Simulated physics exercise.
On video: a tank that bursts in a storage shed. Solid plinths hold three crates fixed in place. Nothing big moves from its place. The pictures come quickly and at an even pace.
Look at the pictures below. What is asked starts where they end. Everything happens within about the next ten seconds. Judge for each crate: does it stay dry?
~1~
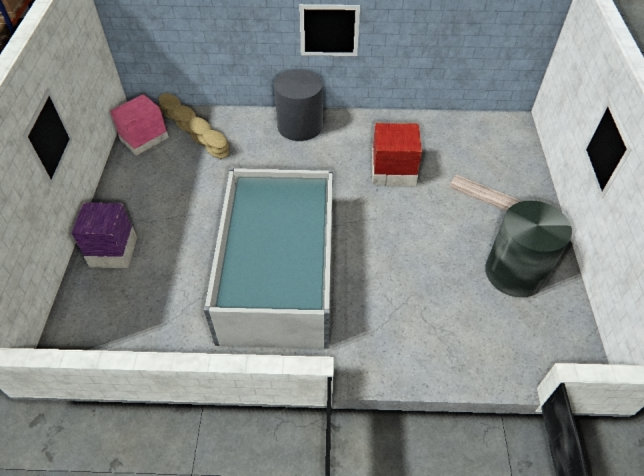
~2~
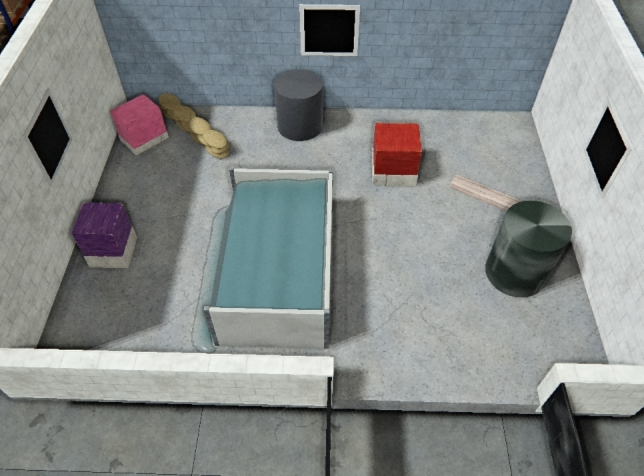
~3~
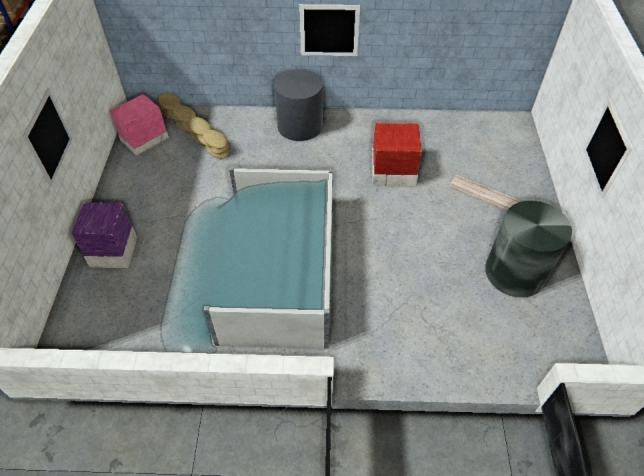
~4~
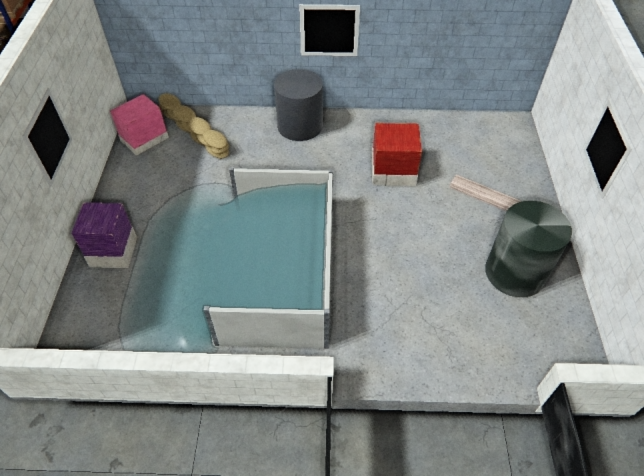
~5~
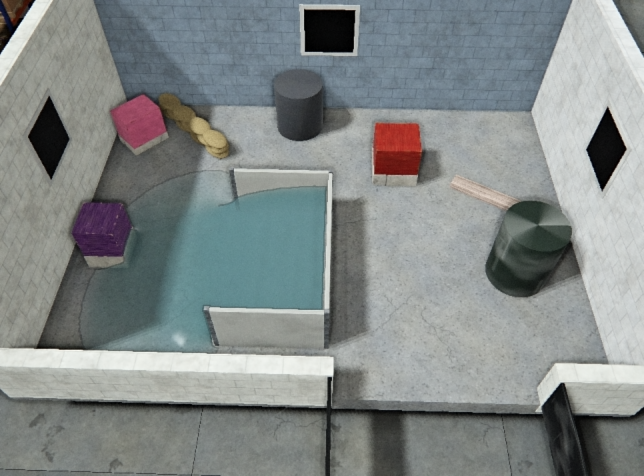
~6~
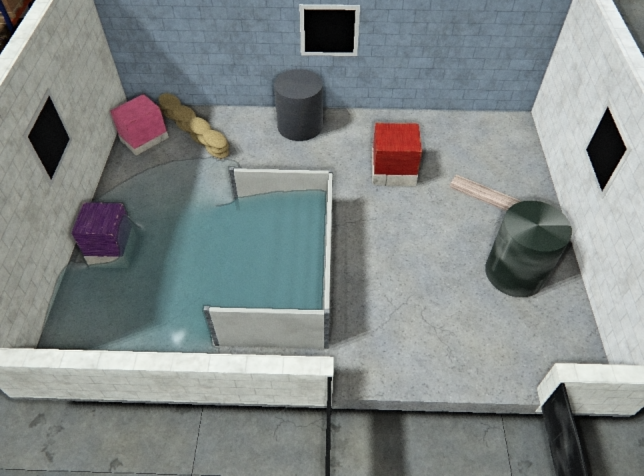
The purple crate: No, it gets wet. The pink crate: No, it gets wet. The red crate: Yes, it stays dry.
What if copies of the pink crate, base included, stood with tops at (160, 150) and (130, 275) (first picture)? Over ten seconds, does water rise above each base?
Going in order, the first crate gets reached while the second gets reached.
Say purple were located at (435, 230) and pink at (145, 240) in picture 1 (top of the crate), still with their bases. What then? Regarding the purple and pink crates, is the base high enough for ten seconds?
First the purple crate: It keeps clear; then the pink crate: It is dampened.
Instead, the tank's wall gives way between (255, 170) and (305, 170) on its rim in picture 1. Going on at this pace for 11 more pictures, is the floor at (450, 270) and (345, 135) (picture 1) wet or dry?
Going point by point, the first is high and dry and the second is waterlogged.
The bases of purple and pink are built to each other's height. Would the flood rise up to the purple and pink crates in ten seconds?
The purple crate gets flooded, and the pink crate gets flooded.
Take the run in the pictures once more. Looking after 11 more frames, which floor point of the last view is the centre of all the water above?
The water's centre sits above (154, 257).
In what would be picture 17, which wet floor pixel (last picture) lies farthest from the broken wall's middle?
About at (128, 106).
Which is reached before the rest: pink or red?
It's the one in pink here.
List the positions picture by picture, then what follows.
The first frame shows the open tank at (275, 238) is whole and still.
In the second frame, water pours out at (228, 258) and has run to (211, 349).
In the third frame, the front is at a hidden place, out from the gap at (229, 260).
In the fourth frame, water pours out at (229, 262) and has run to a hidden place.
In the fifth frame, water pours out at (229, 263) and has run to a hidden place.
In the sixth frame, the front is at (42, 337), out from the gap at (229, 264).
A moment on, water covers 25 % of the floor; the purple crate water round its plinth, the pink crate water round its plinth, the red crate not reached.
Next, water covers 30 % of the floor; the purple crate water round its plinth, the pink crate water round its plinth, the red crate not reached.
Then, water covers 40 % of the floor; the purple crate water round its plinth, the pink crate water round its plinth, the red crate not reached.
Later, water covers 80 % of the floor; the purple crate water round its plinth, the pink crate water round its plinth, the red crate water round its plinth.
In the end, water covers 95 % of the floor; the purple crate was topped, the pink crate was topped, the red crate stayed above the water.
